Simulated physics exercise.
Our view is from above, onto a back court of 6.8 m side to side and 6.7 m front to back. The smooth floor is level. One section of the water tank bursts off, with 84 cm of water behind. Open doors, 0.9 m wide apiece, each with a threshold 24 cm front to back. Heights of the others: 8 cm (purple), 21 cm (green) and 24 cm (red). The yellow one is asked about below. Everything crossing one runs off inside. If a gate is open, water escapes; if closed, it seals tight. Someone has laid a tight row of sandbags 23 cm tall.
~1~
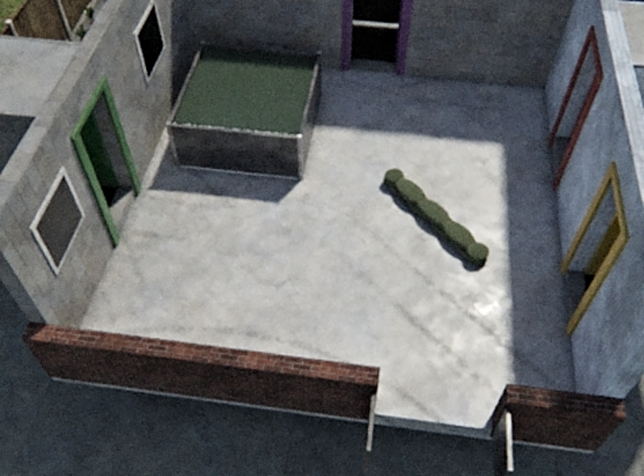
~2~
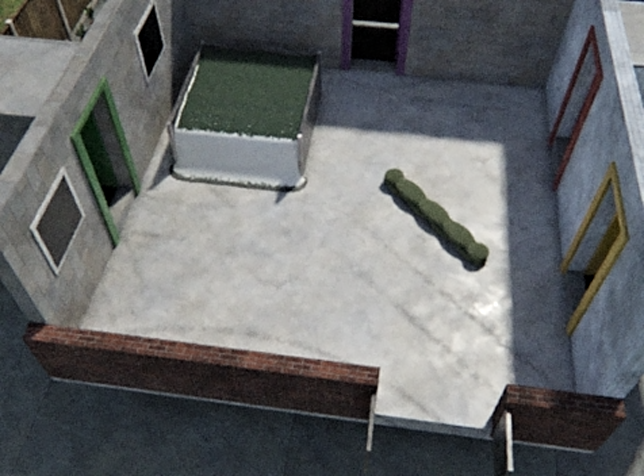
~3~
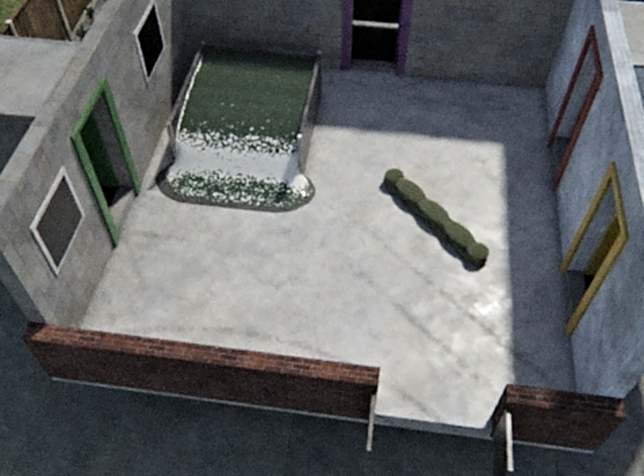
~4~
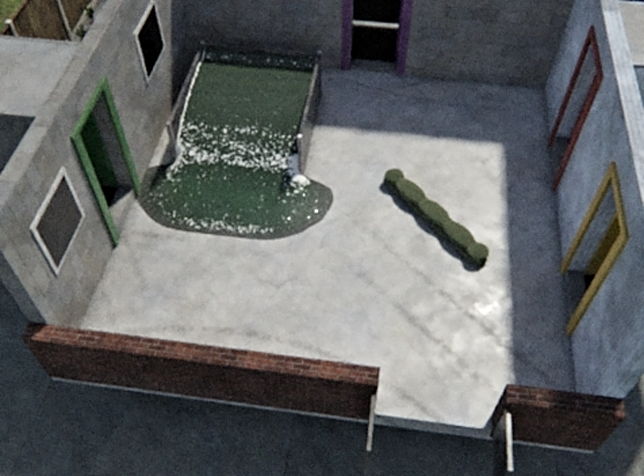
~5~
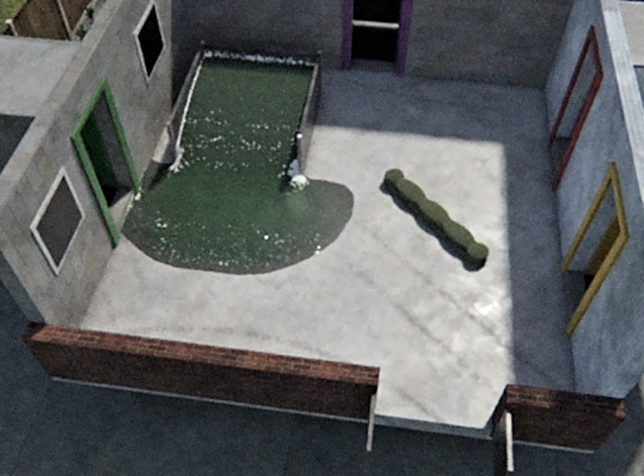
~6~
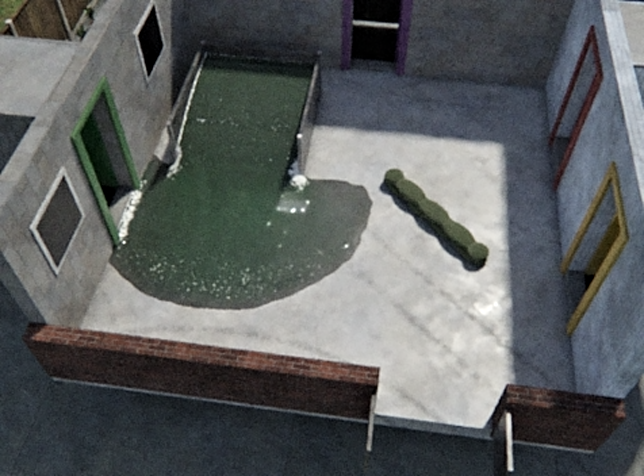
In a walled back court with coloured doorways and a low hedge, dark green water stands still in a raised tank at the upper left. The tank's front bursts open and water pours out, foaming white, then spreads in a widening rounded pool across the pale floor, reaching the left wall while the right side stays dry.
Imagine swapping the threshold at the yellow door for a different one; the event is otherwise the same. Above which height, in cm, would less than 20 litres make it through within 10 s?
Above roughly 19 cm.
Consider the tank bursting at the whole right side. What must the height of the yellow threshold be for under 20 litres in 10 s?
With that break, close to 10.5 cm.
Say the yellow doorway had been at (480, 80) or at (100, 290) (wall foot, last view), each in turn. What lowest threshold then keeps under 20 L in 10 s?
8.5 and 31 cm.
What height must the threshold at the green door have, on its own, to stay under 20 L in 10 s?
The green one would have to be about 17 cm high.
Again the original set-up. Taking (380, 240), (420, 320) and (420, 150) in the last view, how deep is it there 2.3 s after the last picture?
In that order: 1, 4 and 0 cm.
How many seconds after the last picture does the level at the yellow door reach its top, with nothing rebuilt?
Some 4.5 s, more or less.
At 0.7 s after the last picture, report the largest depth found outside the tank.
Max depth: About 50 cm.
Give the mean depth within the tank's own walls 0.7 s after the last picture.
I'd put it near 40 cm.
Then, 0.7 s after the last picture water covers 35 % of the floor, deepest (50 cm) near (70, 355); it has not reached the yellow door.
Then, 2.3 s after the last picture water covers 45 % of the floor, deepest (37 cm) near (129, 272); it has not reached the yellow door.
Then, 9.3 s after the last picture water covers 95 % of the floor, deepest (12 cm) near (278, 383); 8 cm at the yellow door, 87 litres in over its 13 cm threshold.
At the yellow door as built, the water peaked near 24 cm, 4.5 s after the last picture.
With a threshold of 16 cm, 45 litres would have come in within the 10 s; with 21.5 cm, 7 litres. So under 20 litres takes about 19 cm.
